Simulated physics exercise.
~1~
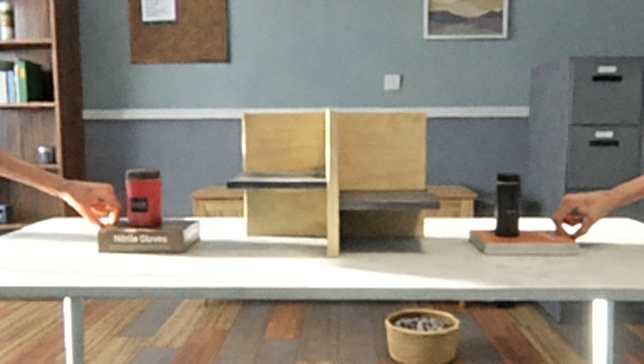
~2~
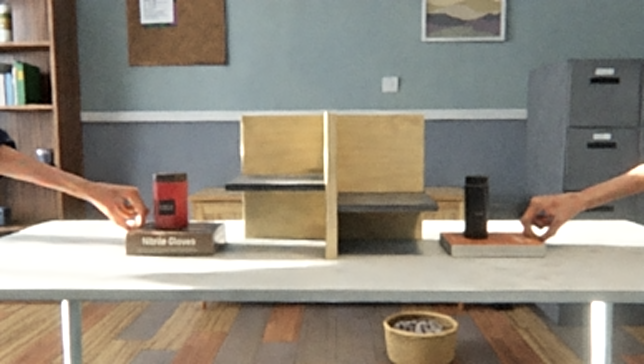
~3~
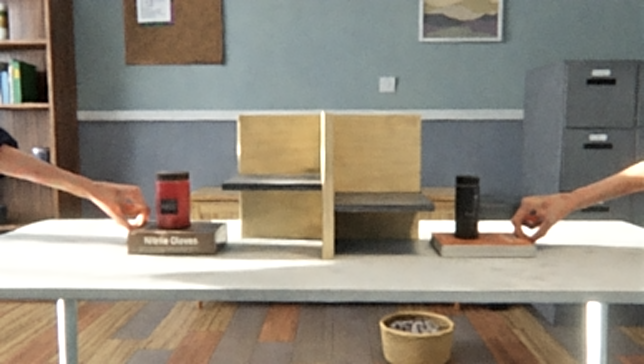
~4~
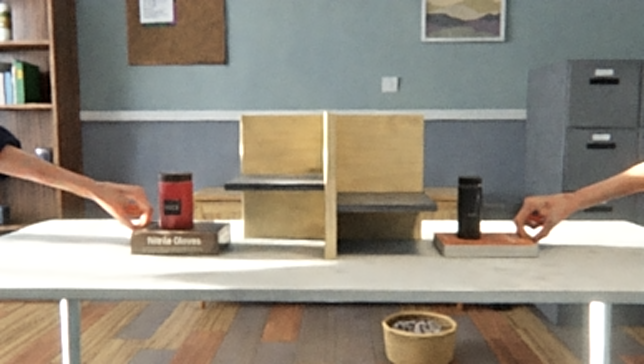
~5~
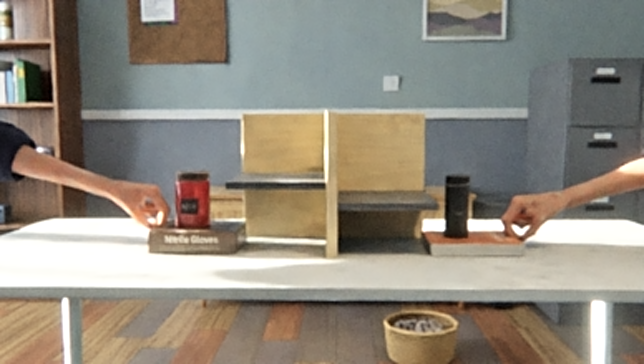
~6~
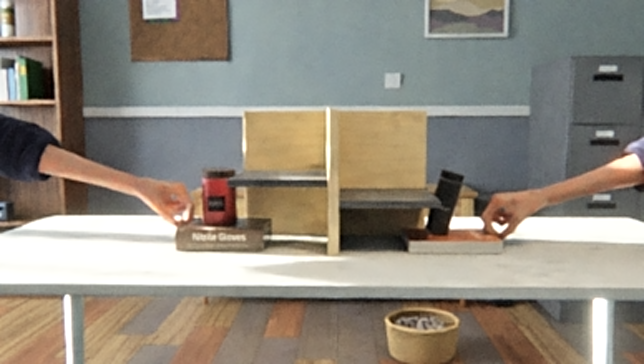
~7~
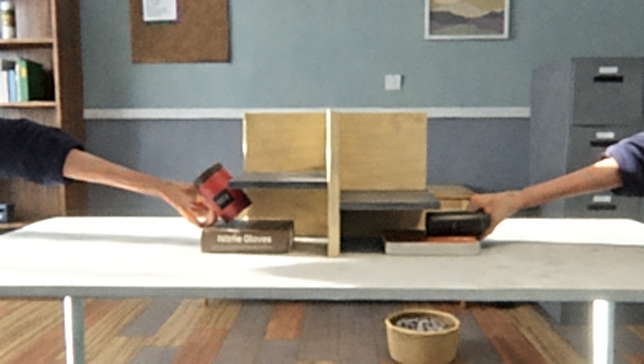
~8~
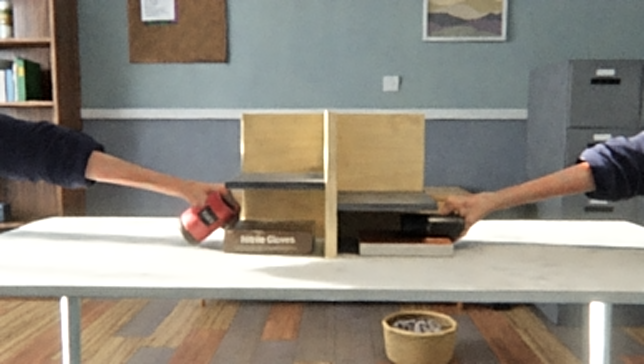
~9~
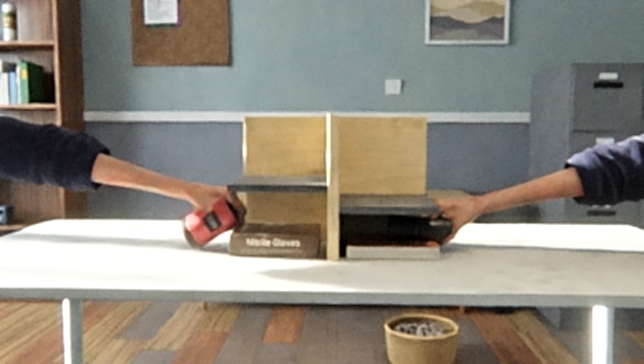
A brown box carrying a red jar on the left and an orange book carrying a black shaker on the right are pushed by two hands across a pale table, seen from the front in a slightly swaying view. Between them stands a wooden unit with low dark shelves. Both loads slide inward upright until the black shaker leans at the right shelf, then drops onto its side. The red jar tips back against the left shelf and tumbles off toward the hand. Finally, box and book sit beneath the shelves, both containers knocked over.
